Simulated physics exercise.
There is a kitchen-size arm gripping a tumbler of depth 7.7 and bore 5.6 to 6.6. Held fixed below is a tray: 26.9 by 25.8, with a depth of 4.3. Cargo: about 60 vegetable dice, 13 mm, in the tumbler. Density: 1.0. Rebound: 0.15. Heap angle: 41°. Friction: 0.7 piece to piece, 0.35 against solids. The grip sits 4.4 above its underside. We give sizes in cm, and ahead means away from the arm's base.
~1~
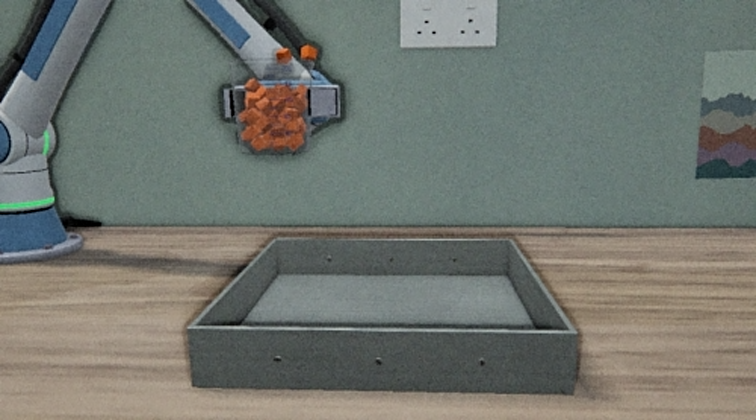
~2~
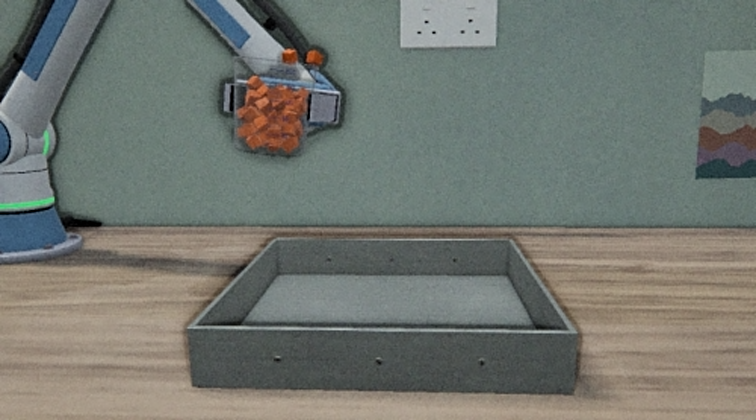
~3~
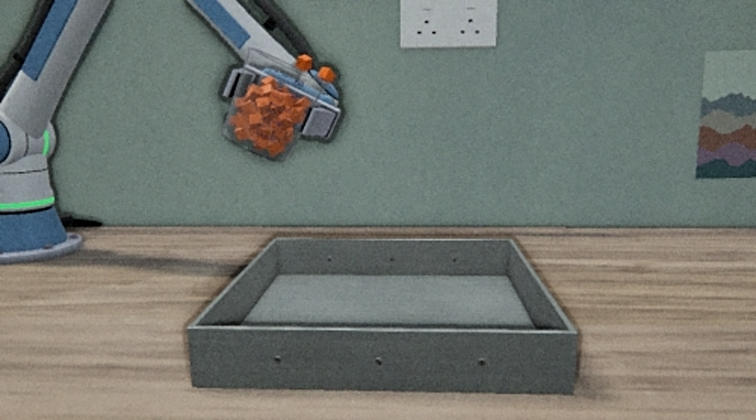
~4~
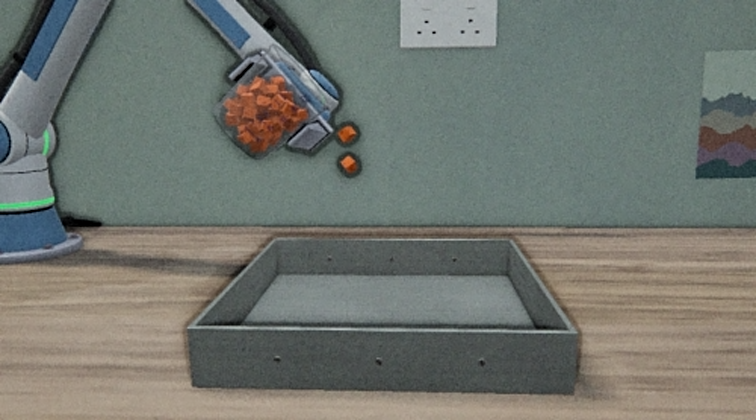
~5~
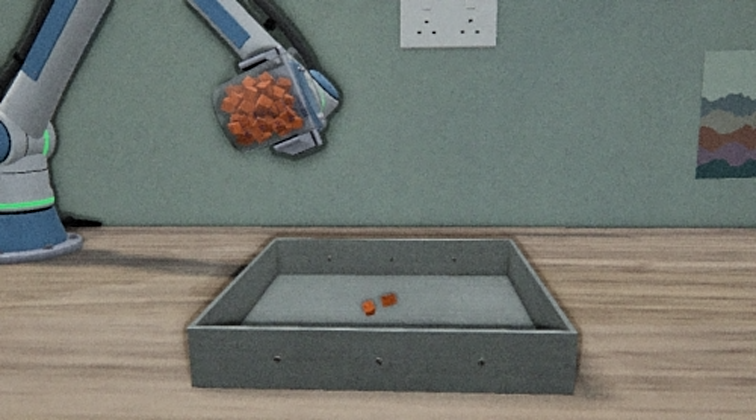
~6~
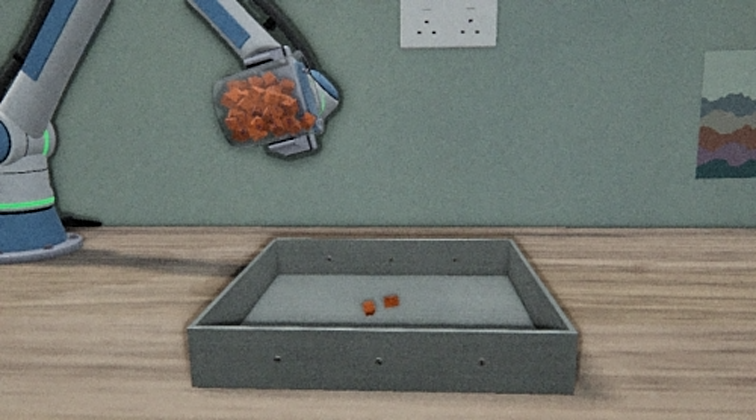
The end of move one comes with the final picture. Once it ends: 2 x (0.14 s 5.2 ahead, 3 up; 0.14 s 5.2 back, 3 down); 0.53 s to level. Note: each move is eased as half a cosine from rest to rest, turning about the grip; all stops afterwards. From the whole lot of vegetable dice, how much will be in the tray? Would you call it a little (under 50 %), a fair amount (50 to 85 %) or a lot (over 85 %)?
I would call it a lot, over 85 %.
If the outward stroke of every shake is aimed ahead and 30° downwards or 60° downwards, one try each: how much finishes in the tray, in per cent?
25 and 5 %.
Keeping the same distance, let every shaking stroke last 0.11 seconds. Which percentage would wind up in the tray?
I'd expect close to 100 in a hundred.
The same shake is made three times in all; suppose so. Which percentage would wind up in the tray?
Result: Approximately 95 per cent.
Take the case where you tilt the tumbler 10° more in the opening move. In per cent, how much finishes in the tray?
It would be near 100 per cent.
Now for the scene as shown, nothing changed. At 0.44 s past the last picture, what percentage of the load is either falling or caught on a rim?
About 2 %.
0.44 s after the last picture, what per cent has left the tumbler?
Roughly 85 percent is out.
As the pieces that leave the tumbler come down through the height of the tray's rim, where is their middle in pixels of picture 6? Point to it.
They come through centred close to (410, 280).
Then, 0.44 s on, tilted 76° forward, highest piece 22 above the table; 47 in the tray, 10 in the tumbler, 1 in flight or on a rim.
Then, 0.87 s on, tilted 28° forward, highest piece 20 above the table; 55 in the tray, 3 in the tumbler.
Then, 1.29 s on, level, highest piece 17 above the table; 55 in the tray, 3 in the tumbler.
Then, 2.34 s on, level, highest piece 17 above the table; 55 in the tray, 3 in the tumbler.
In the end, 55 in the tray, 3 in the tumbler. That is 95 % in the tray.
